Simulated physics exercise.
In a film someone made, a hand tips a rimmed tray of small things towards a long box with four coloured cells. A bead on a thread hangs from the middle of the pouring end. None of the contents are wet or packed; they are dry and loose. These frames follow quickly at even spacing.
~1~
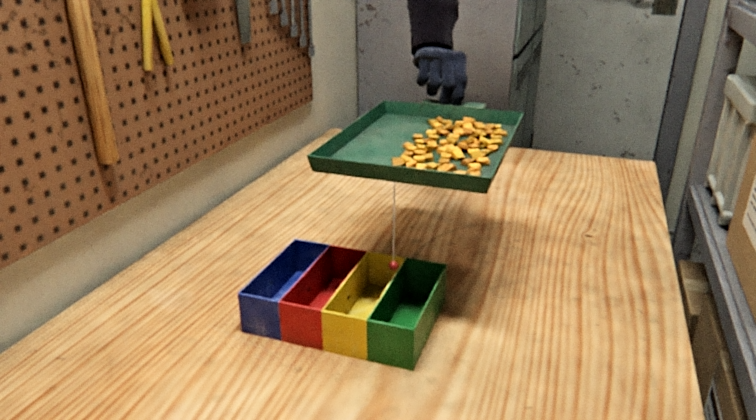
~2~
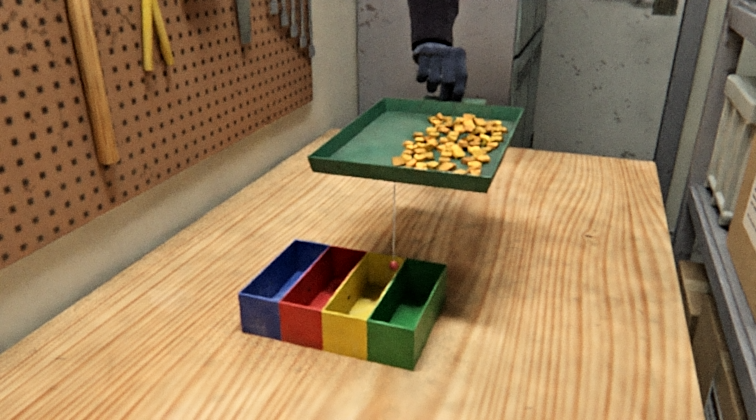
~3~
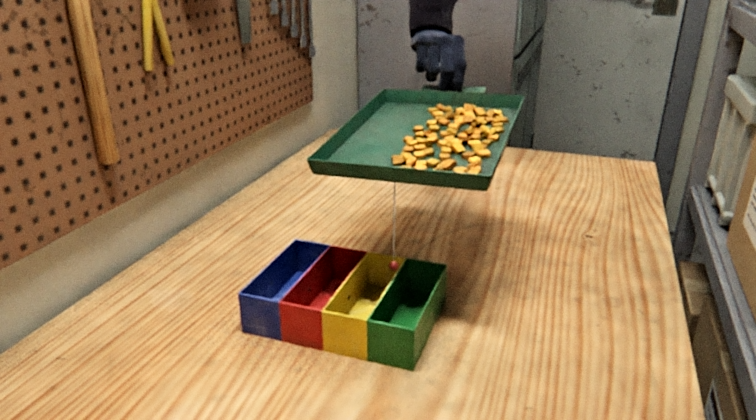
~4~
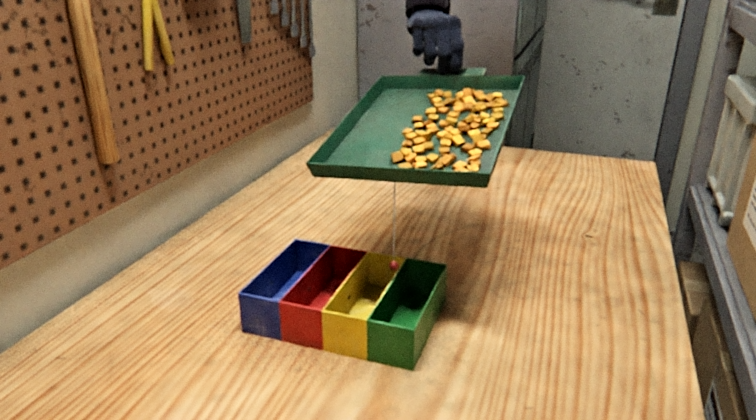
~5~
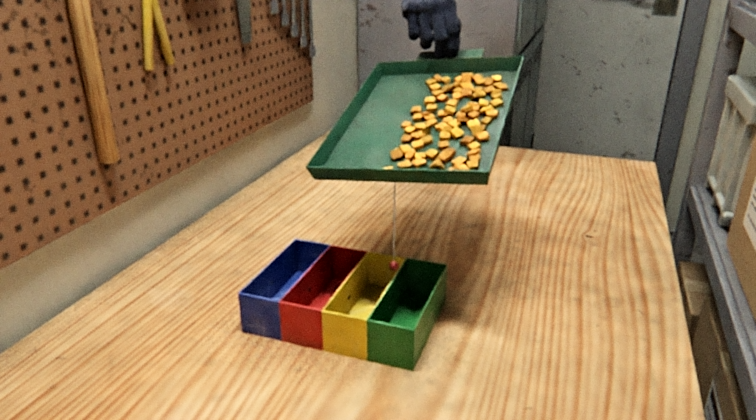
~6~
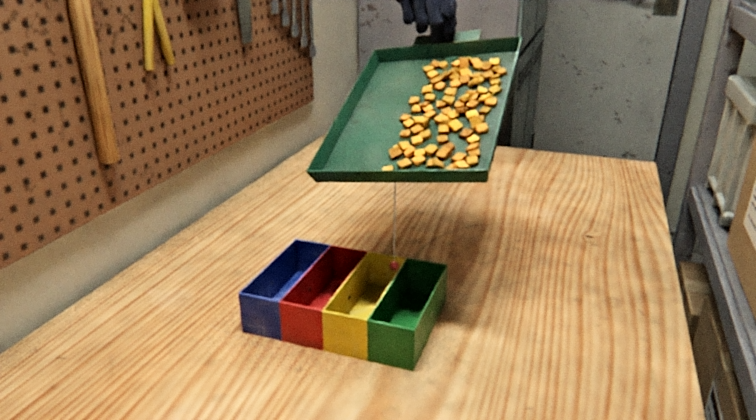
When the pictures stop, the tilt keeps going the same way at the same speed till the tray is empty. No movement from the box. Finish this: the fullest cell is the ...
... Red one.
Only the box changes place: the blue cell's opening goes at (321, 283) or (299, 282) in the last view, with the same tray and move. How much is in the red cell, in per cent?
Roughly 20% the first time and 30% the second time.
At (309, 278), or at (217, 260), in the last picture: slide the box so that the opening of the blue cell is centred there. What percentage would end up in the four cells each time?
Result, in turn: 90 %, 80 %.
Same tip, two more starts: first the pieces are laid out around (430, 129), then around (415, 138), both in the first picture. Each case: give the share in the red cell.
60 and 60 per cent.
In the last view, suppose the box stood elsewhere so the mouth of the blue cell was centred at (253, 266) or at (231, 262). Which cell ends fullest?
At the first place the yellow cell, at the second that yellow cell.
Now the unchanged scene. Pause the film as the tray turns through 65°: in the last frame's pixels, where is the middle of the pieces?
Its middle sits at about pixel (369, 151).
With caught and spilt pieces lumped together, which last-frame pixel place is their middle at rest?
Somewhere around (325, 309) in the final view.
Shortly afterwards, tray tipped steeply; the whole lot on the tray.
Next, tray tipped past a quarter turn; near half on the tray; near a quarter in the red cell; a little in the blue cell; only a few in the yellow cell; a little falling or outside the box.
Some moments later, tray tipped past a quarter turn; near two thirds in the red cell; near a quarter in the yellow cell; a little in the blue cell; only a few in the green cell.
In the end, tray tipped past a quarter turn; near two thirds in the red cell; near a quarter in the yellow cell; a little in the blue cell; only a few in the green cell.
